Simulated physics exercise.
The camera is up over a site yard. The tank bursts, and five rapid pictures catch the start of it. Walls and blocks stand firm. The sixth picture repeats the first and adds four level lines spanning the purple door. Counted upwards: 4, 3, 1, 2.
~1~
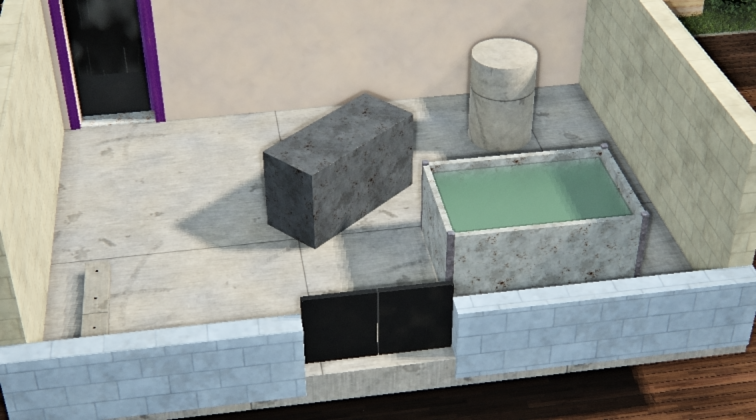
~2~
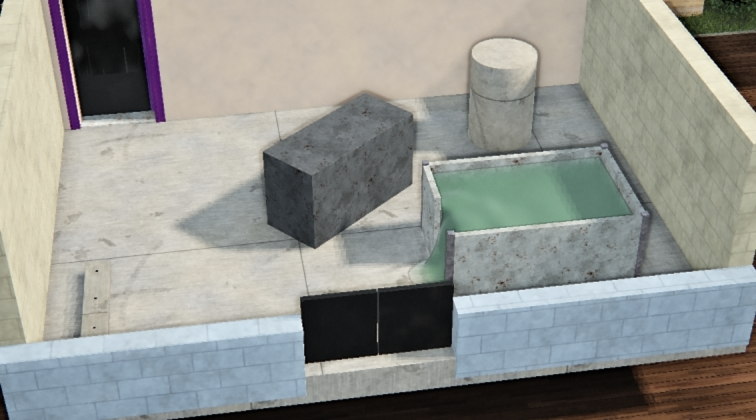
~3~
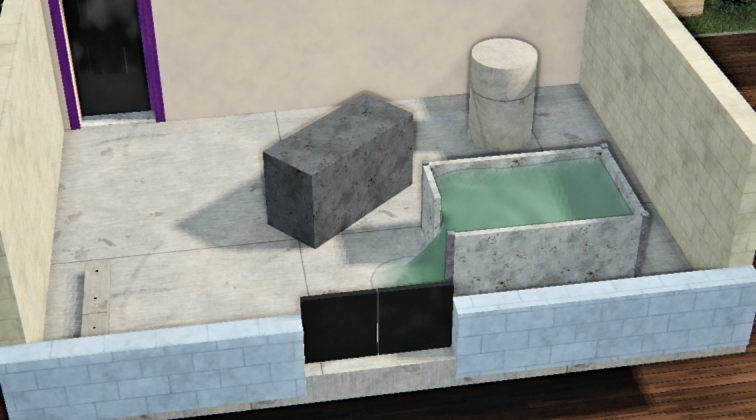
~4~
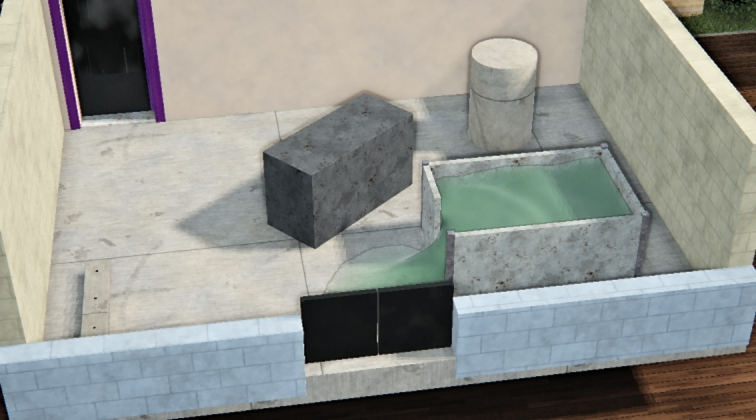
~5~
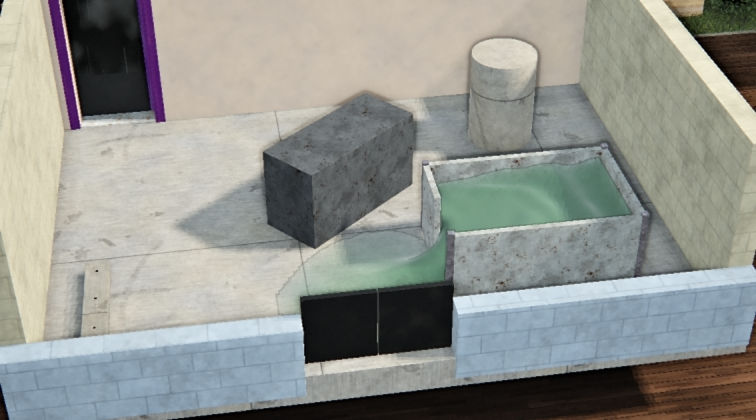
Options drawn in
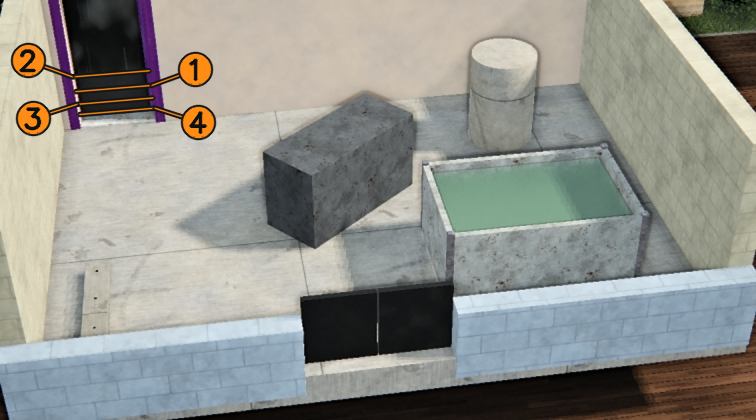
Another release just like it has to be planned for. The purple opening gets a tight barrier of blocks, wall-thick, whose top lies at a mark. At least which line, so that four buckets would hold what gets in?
It is 4.
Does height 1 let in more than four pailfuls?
No, not at all.
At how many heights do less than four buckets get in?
All of the four.
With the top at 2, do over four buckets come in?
No, not at all.
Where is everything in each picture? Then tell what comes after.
Water in the tank at rest, its middle at (531, 196); foot of the purple doorway at (119, 125); shut gate at (377, 301).
Water covers 1 % of the ground and shows as far out as (417, 275).
Water covers 2 % of the ground and shows as far out as (381, 276).
Water covers 5 % of the ground and shows as far out as (342, 289).
Water covers 9 % of the ground and shows as far out as (295, 299).
On the marked copy, 1 at (113, 88); 2 at (111, 73); 3 at (115, 101); 4 at (117, 111); from the bottom up 4, 3, 1, 2.
With 1, nothing gets over.
With 2, nothing gets over.
With 3, nothing gets over.
With 4, a splash gets over, under a bucket.
